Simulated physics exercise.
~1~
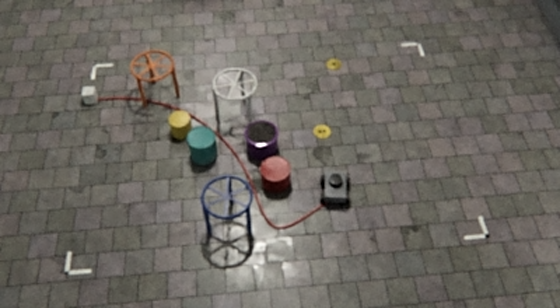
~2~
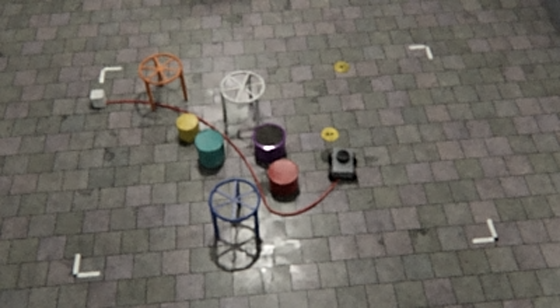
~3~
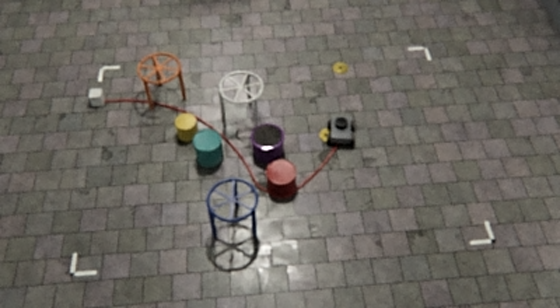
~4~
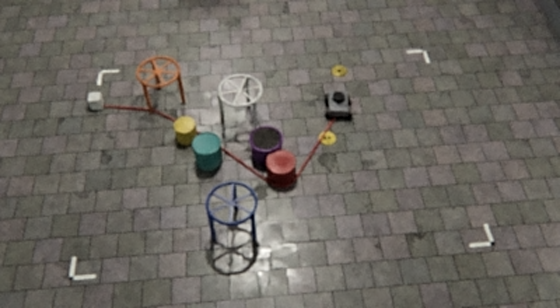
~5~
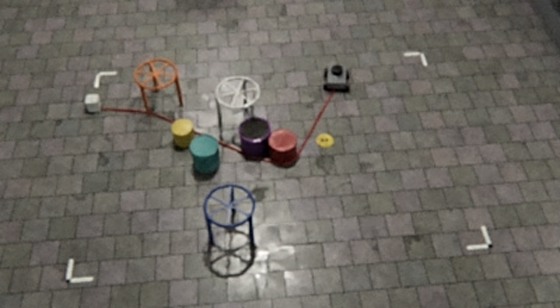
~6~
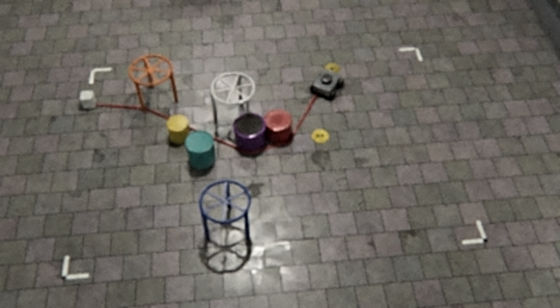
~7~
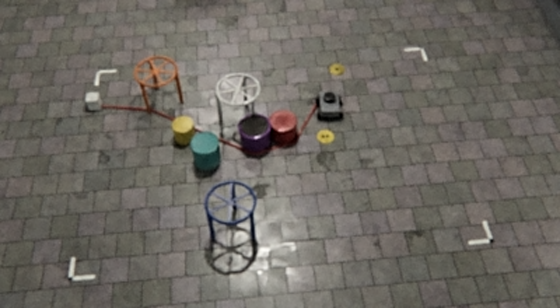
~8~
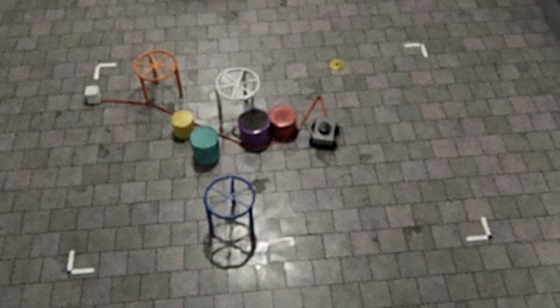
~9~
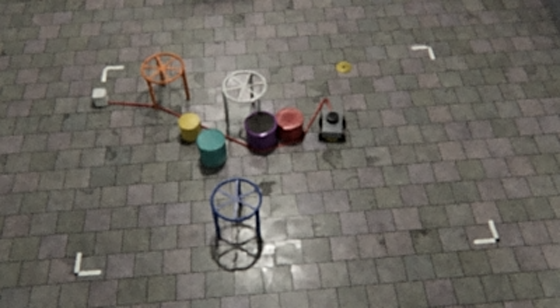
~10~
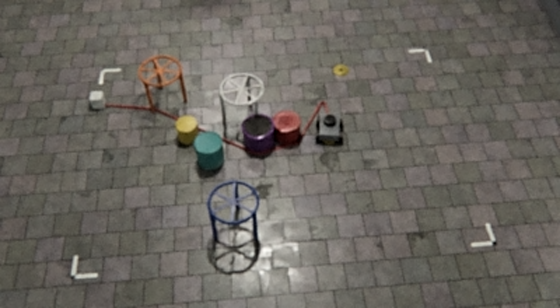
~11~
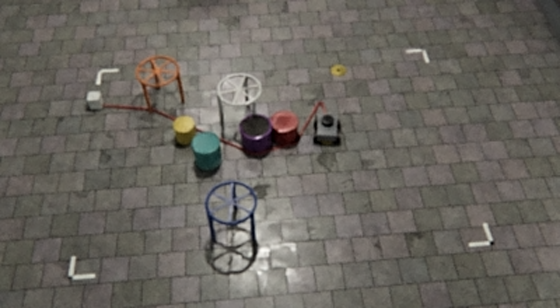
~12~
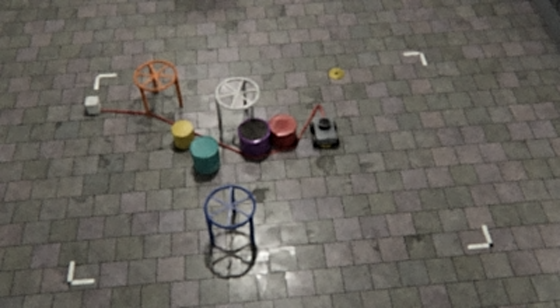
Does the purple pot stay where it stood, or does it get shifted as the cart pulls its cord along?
The purple pot gets shifted a little up and to the left. The red bin is dragged from its place too, while the teal bucket stays put.
